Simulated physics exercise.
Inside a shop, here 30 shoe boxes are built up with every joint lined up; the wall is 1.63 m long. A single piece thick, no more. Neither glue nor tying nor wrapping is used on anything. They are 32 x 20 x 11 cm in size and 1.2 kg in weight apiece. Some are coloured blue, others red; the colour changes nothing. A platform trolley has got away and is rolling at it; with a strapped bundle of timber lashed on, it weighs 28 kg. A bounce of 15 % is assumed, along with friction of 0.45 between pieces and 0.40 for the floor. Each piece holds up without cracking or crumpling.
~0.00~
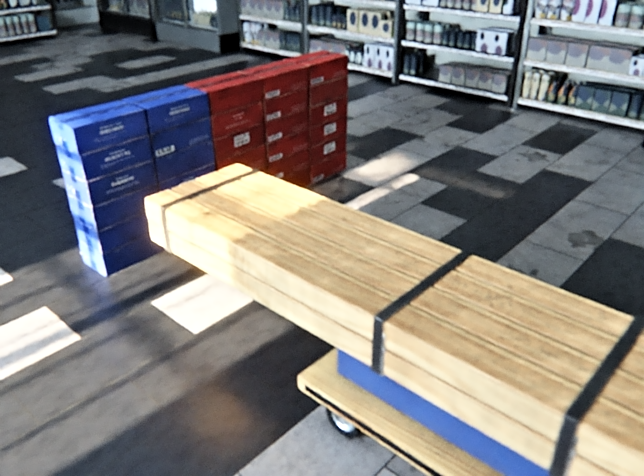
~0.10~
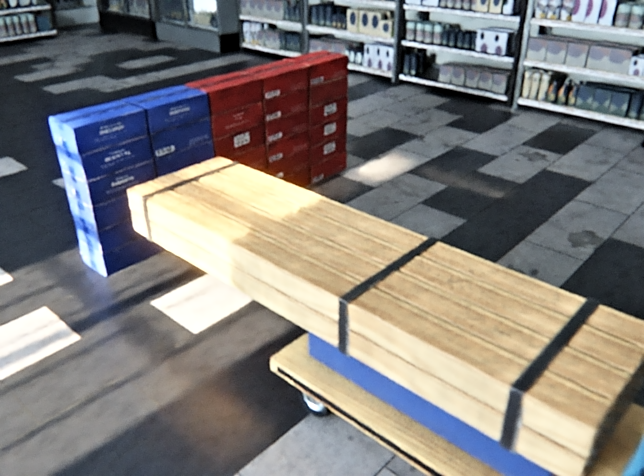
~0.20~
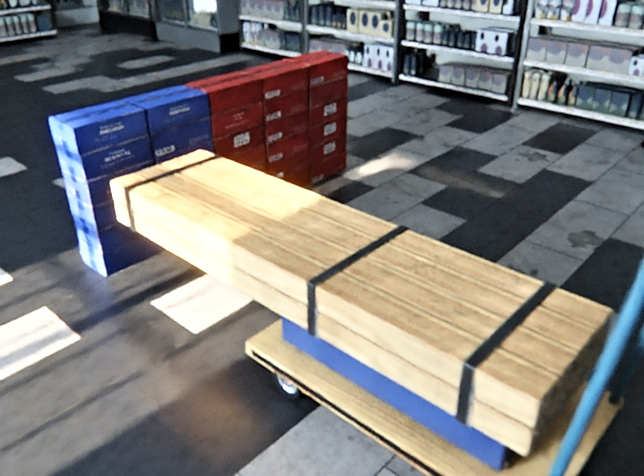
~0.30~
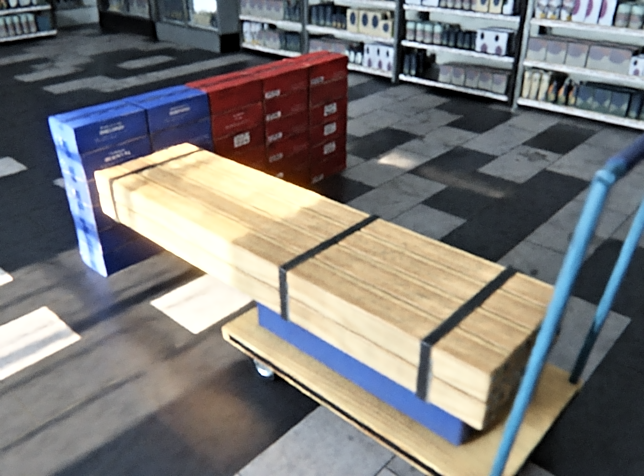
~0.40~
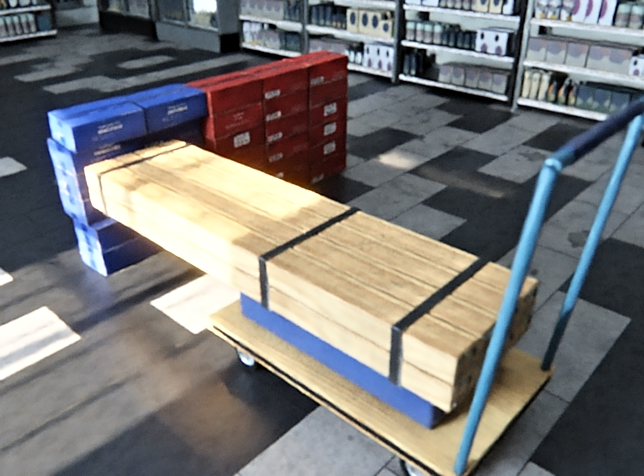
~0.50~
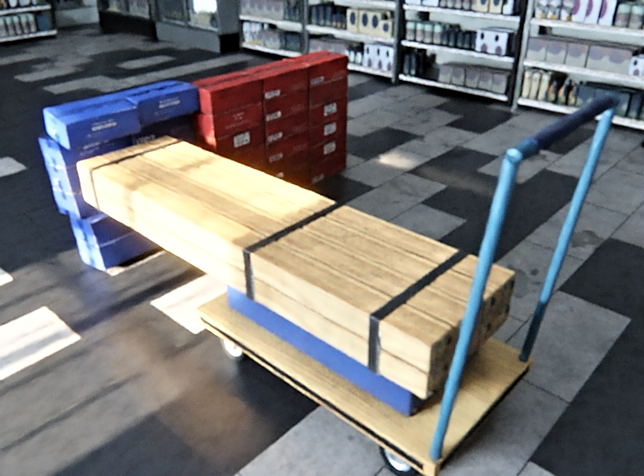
A trolley loaded with strapped wooden planks rolling leftward in a shop and pushing into stacked blue boxes, shifting them beside still red ones.
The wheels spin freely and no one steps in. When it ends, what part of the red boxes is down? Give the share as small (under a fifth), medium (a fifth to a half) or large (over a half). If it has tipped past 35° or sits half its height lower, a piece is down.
The share is small.
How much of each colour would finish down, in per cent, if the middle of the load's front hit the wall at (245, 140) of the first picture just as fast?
Then blue 30, red 60 per cent.
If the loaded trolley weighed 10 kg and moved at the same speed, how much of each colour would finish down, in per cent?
Blue 50, red 0 per cent.
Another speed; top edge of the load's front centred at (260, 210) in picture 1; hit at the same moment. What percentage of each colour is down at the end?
Result - blue: 80%; red: 0%.
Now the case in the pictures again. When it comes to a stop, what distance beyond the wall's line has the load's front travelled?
About 85 cm past it.
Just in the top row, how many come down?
Count: 2.
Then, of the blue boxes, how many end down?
Blue: 11.
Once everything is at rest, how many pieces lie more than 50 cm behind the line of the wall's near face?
Roughly 8.
After 0.70 s, load 25 cm past the wall's line, still rolling; none of the 18 red boxes down (6 of 30 in all colours); top red box unmoved; top blue box 33° from how it stood, 42 mm lower.
After 1.04 s, load 42 cm past the wall's line, still rolling; none of the 18 red boxes down (11 of 30 in all colours); top red box unmoved; top blue box 12° from how it stood, 33 cm lower.
In the end (4.3 s), load 83 cm past the wall's line, stopped; none of the 18 red boxes down (11 of 30 in all colours); top red box unmoved; top blue box 26° from how it stood, 49 cm lower. That is 0 per cent. From the last view, middles, top red box near (273, 80), top blue box near (69, 147).
